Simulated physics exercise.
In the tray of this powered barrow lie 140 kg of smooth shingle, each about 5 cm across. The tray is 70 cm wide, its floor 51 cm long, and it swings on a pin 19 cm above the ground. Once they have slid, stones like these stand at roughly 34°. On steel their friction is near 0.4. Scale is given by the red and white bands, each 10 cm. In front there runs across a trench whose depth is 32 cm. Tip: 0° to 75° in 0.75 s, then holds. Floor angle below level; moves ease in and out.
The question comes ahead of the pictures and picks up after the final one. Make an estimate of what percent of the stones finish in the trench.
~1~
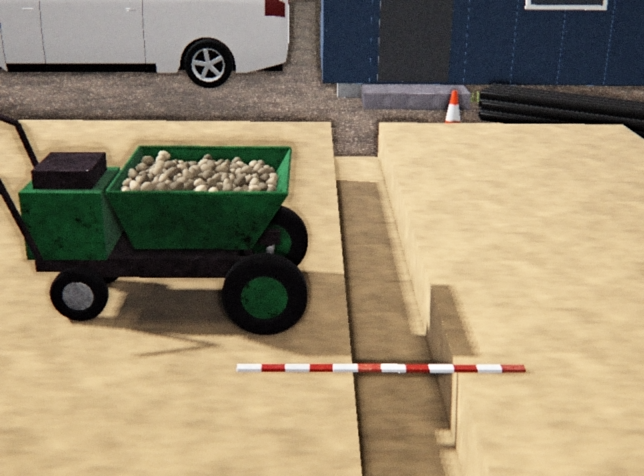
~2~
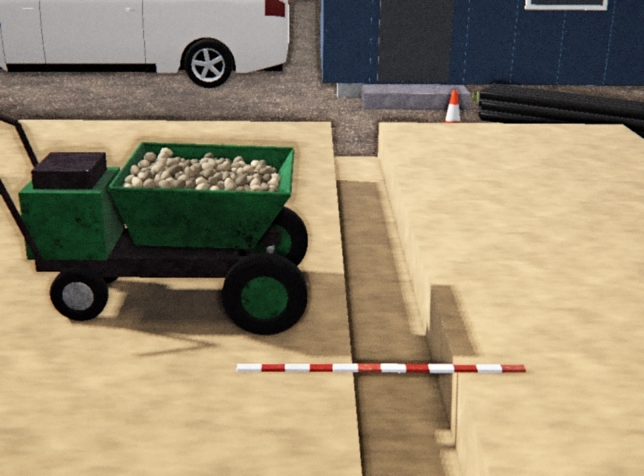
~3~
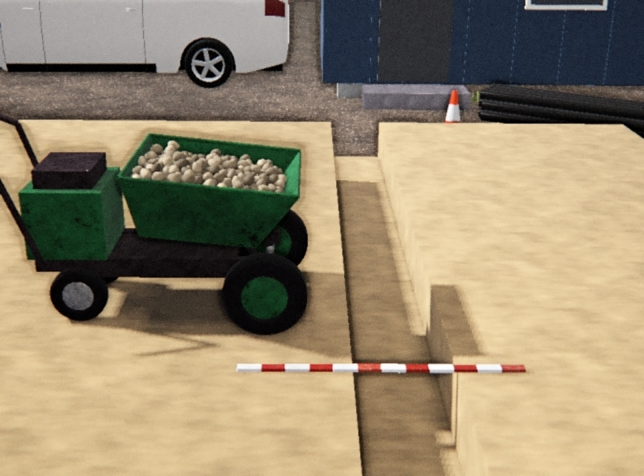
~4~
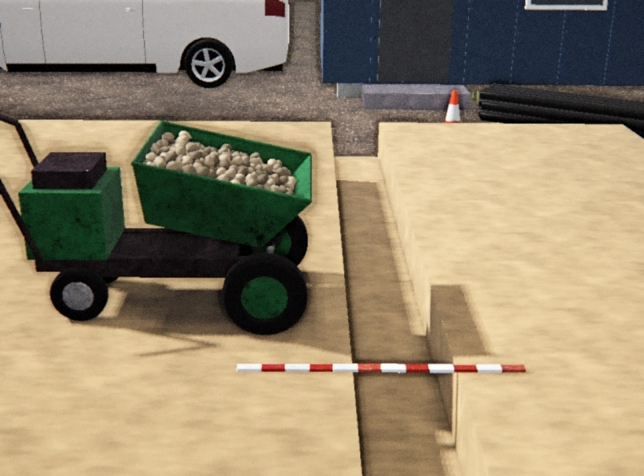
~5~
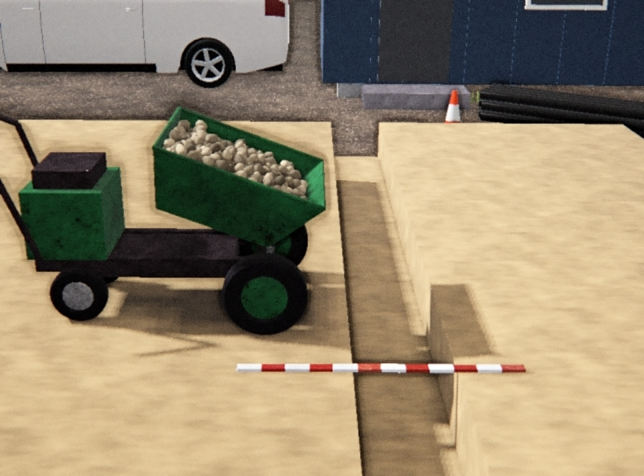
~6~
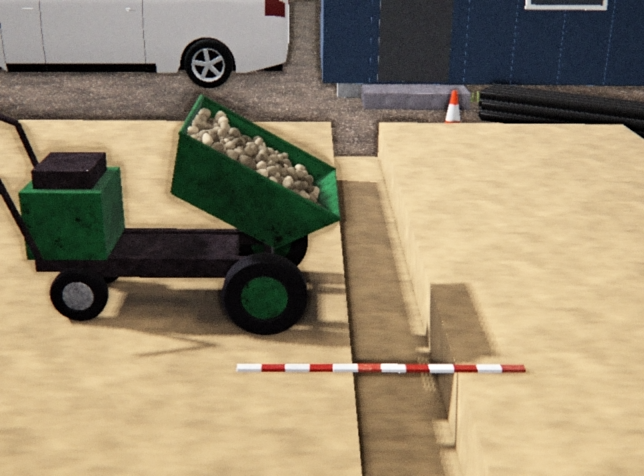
About 73 percent.
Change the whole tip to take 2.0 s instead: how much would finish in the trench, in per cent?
About 95%.
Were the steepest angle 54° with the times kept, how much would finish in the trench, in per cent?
Roughly 40%.
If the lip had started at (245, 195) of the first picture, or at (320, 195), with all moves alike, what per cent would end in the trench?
Estimates: 100 % then 40 %.
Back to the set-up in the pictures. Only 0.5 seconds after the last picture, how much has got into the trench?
I'd say near 35 per cent at that time.
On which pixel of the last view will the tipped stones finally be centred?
The tipped stones centre close to (413, 343).
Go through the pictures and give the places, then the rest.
The tray is at 0°, its lip at (287, 194); the top of the load is at (193, 167), in the first picture.
Lip at (290, 195), floor tilted 2°, highest stones at (181, 164), in the second picture.
The tray is at 6°, its lip at (299, 197); the top of the load is at (180, 157), in the third picture.
Lip at (311, 202), floor tilted 12°, highest stones at (183, 144), in the fourth picture.
The tray is at 20°, its lip at (325, 209); the top of the load is at (191, 132), in the fifth picture.
Lip at (340, 219), floor tilted 29°, highest stones at (210, 122), in the sixth picture.
Then, 0.2 s after the last picture the floor is at 63°, 100 % in the tray; the foremost stones are at (372, 242).
Then, 0.5 s after the last picture the floor is at 75°, 56 % in the tray, 36 % in the trench, 8 % past the trench; the foremost stones are at (470, 309).
Then, 0.9 s after the last picture the floor is at 75°, 16 % in the tray, 57 % in the trench, 27 % past the trench; the foremost stones are at (609, 304).
Then, 2.8 s after the last picture the floor is at 75°, 0 % in the tray, 73 % in the trench, 27 % past the trench; the foremost stones are past the picture's edge.
